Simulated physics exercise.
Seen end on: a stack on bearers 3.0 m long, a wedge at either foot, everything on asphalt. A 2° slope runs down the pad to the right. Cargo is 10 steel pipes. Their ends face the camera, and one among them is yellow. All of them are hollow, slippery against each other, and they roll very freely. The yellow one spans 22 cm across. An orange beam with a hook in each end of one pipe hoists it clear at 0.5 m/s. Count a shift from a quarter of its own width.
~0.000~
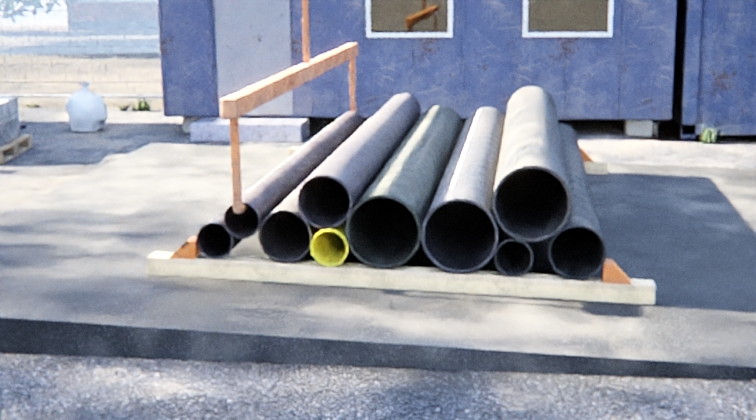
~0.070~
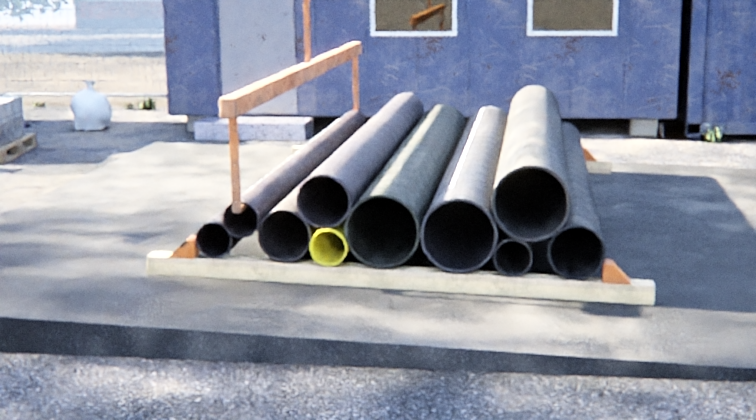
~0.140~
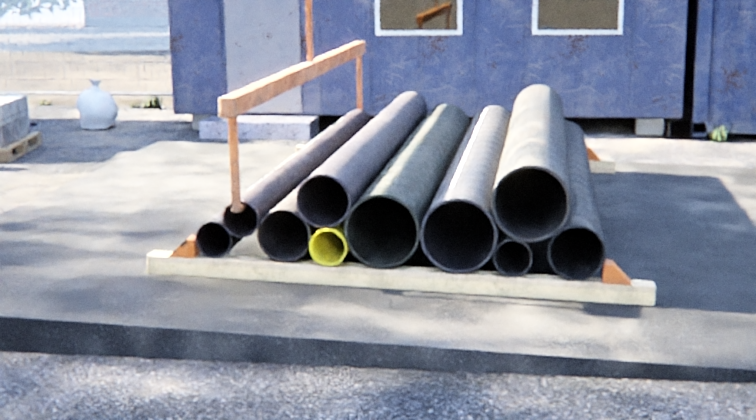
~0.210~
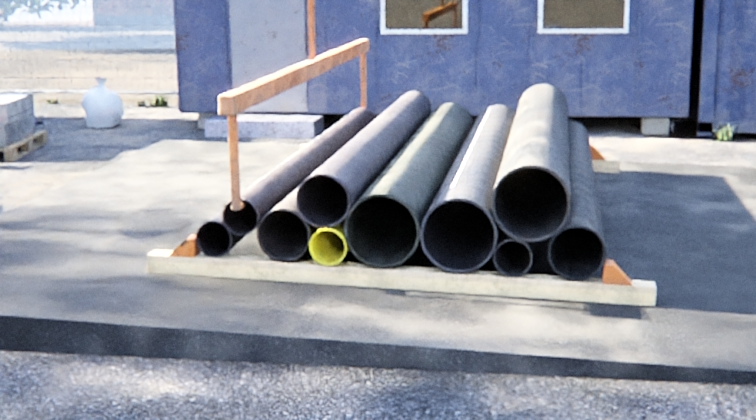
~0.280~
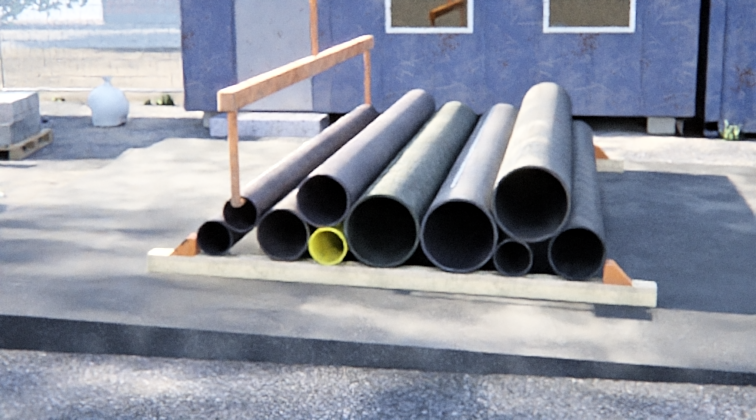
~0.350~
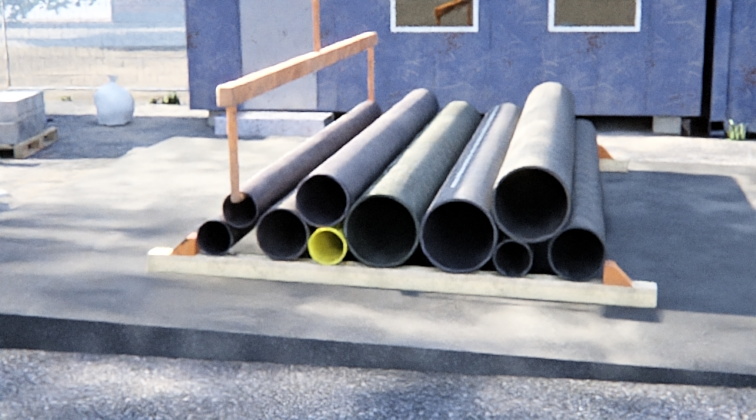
A stack of pipes stays still while an orange beam slightly raises one at left.
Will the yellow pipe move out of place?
Stays where it is.
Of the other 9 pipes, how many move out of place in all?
1 in total.
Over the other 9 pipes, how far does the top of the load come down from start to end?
0 cm.
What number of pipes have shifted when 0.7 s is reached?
Count at that time: 0.
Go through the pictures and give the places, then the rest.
The first picture shows yellow (329, 248); hooked one at (242, 220); the pad slopes 2° down to the right; 7 of the 10 form the bottom row.
The second picture shows yellow (328, 248); hooked one at (241, 220).
The third picture shows yellow (328, 248); hooked one at (240, 219).
The fourth picture shows yellow (328, 247); hooked one at (240, 217), up 1 cm.
The fifth picture shows yellow (328, 247); hooked one at (240, 214), up 3 cm.
The sixth picture shows yellow (327, 247); hooked one at (240, 209), up 5 cm.
By 0.7 s, yellow is where it was; 0 of the other 9 have shifted.
Finally (1.8 s), yellow is where it was; 1 of the other 9 has shifted.
